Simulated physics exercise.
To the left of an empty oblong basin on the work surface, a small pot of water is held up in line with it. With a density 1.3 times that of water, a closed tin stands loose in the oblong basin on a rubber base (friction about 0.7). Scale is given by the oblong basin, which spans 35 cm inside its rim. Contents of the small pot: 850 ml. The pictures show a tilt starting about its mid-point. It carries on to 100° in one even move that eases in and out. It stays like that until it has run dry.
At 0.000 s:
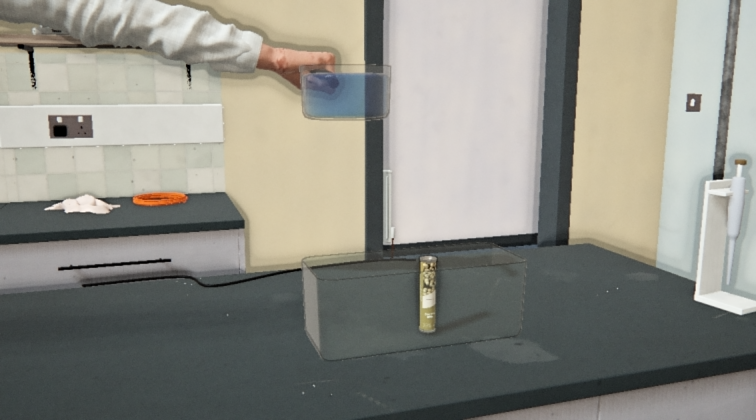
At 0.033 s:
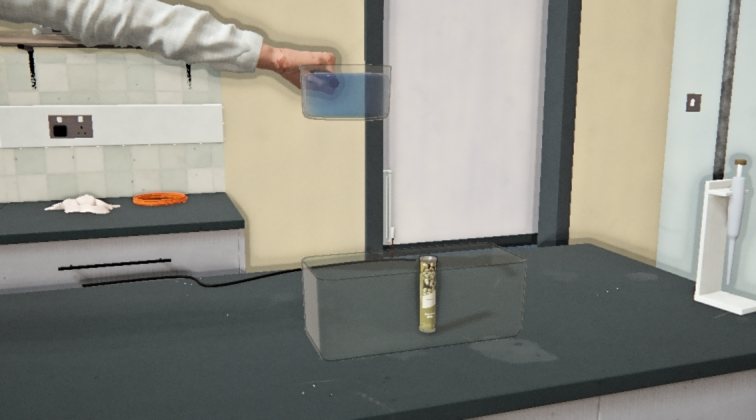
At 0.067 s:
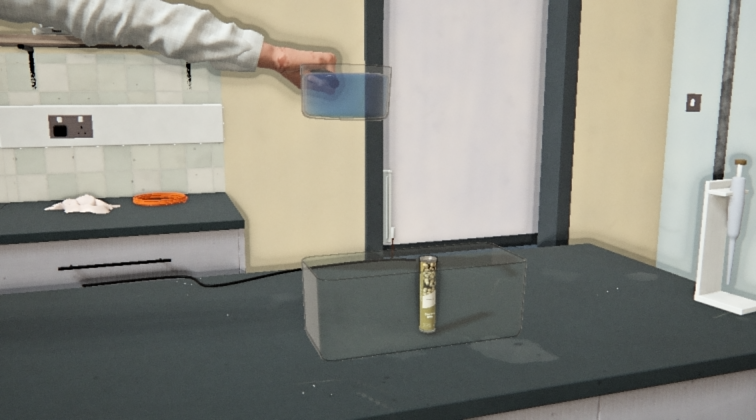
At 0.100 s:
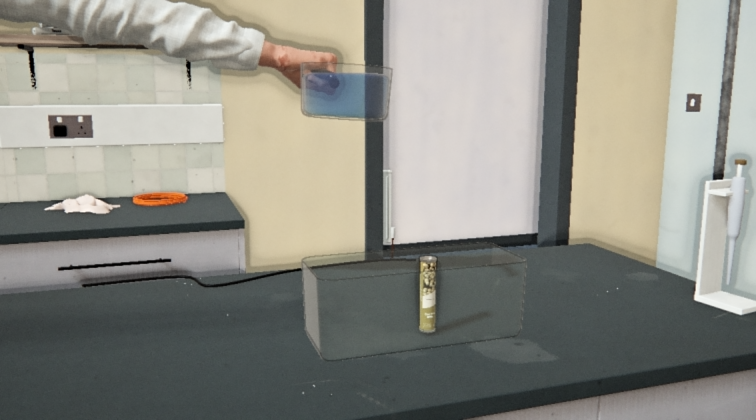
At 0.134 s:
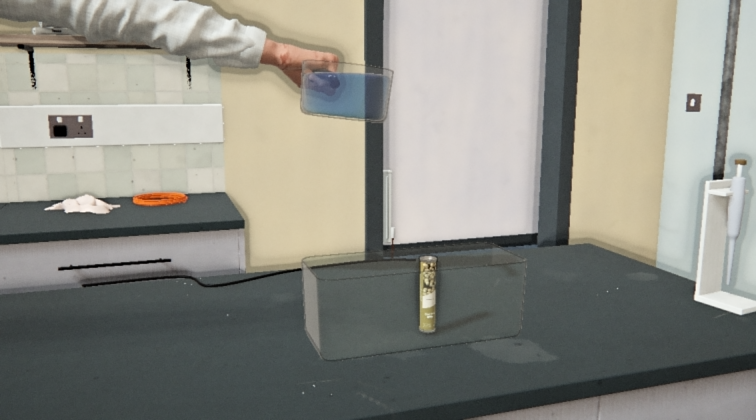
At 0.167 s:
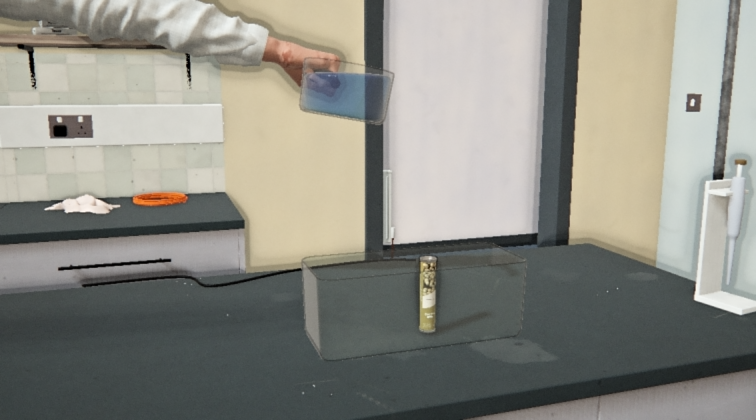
In a room with cream walls, a tiled area at left and a pale door, a fixed, slightly raised view looks across a dark worktop. A clear oblong basin holds an upright, mottled gold-and-white tin, while above its left end a pale-sleeved hand holds a small transparent pot of blue water. The pot stays level at first, then the hand slowly tilts it slightly, lowering its right side, while the basin and tin remain still.
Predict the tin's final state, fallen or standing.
It will tip.
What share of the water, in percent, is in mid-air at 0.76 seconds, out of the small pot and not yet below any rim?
I'd put it at about 36 per cent of the liquid.
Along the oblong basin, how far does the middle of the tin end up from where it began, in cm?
About 8.0 cm.
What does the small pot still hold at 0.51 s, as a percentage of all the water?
Roughly 62 per cent.
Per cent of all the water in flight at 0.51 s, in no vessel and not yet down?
Some 38 % is the figure.
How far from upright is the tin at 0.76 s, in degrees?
It leans about 0° from upright.
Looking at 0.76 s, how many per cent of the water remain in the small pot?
Close to 14 percent of the whole amount.
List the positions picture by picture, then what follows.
Tilt 0°; pouring edge (388, 68); surface from (302, 75) to (385, 76); the oblong basin's rim runs from (310, 270) to (508, 252); the tin's top is at (428, 262), in the first frame.
Tilt 0°; pouring edge (388, 68); surface from (303, 75) to (385, 76), in the second frame.
Tilt 2°; pouring edge (389, 69); surface from (303, 75) to (386, 76), in the third frame.
Tilt 4°; pouring edge (389, 71); surface from (303, 75) to (386, 77), in the fourth frame.
Tilt 7°; pouring edge (390, 73); surface from (304, 74) to (387, 77), in the fifth frame.
Tilt 10°; pouring edge (391, 76); surface from (305, 75) to (388, 77), in the sixth frame.
By 0.51 s the tilt is 70° and 62 per cent is still to pour; the tin stands where it began.
By 0.76 s the tilt is 99° and 13 per cent is still to pour; the tin stands where it began.
By 1.02 s the tilt is 100° and 2 per cent is still to pour; the tin leans 11°.
By 1.31 s the tilt is 100° and 0 per cent is still to pour; the tin lies on its side.
At rest the tin lies on its side.
